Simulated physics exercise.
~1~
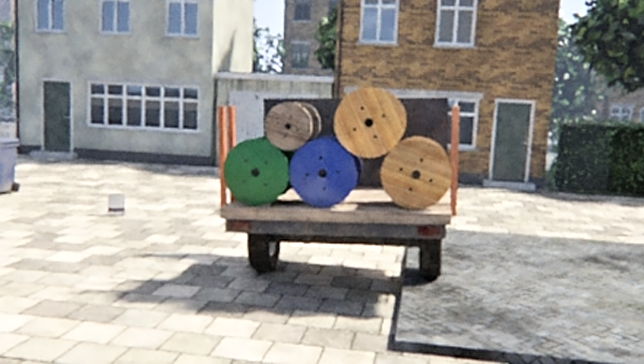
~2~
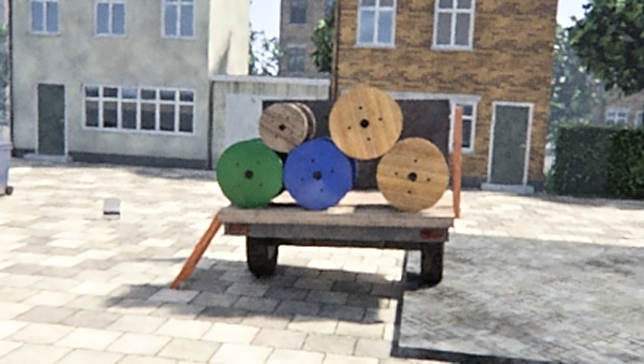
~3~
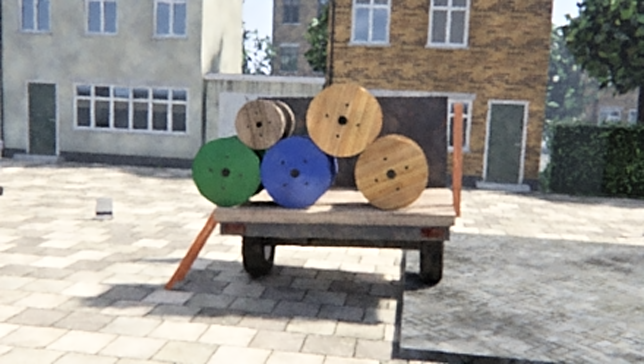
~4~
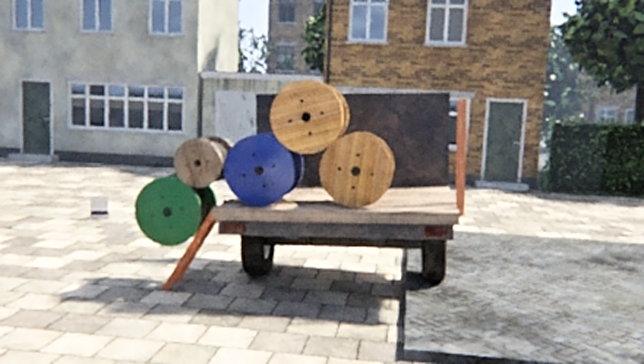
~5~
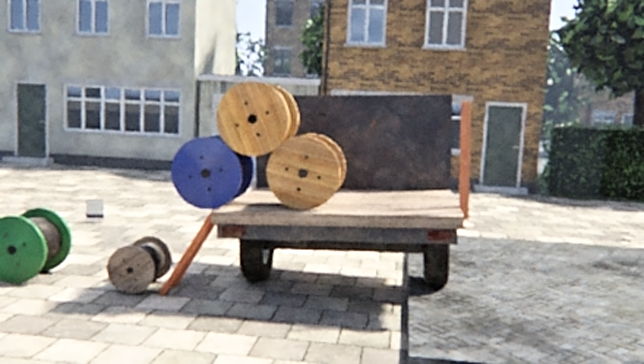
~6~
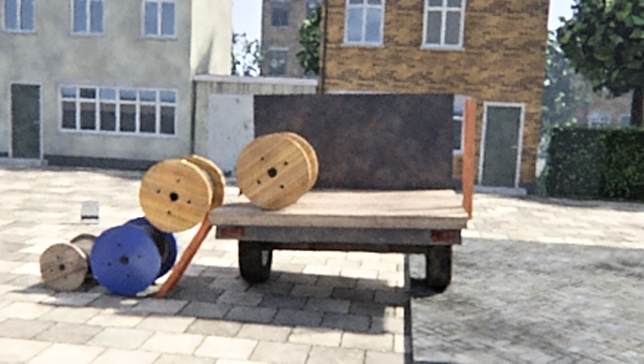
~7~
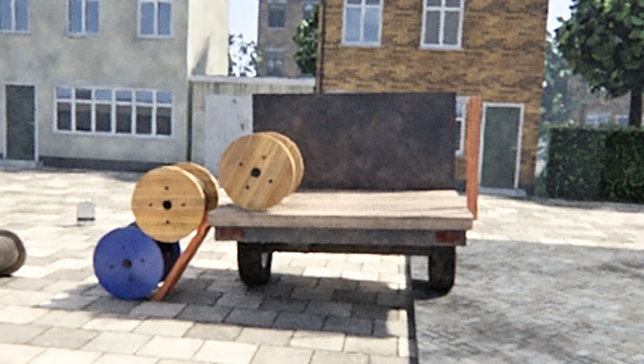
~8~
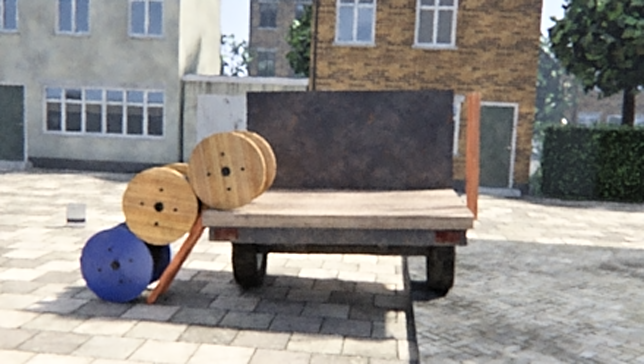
On a paved yard in front of some houses, the left posts of a parked trailer tipped outward and its stacked cable reels rolled left, the green one dropping first, until two wooden reels were left leaning above the fallen blue one.
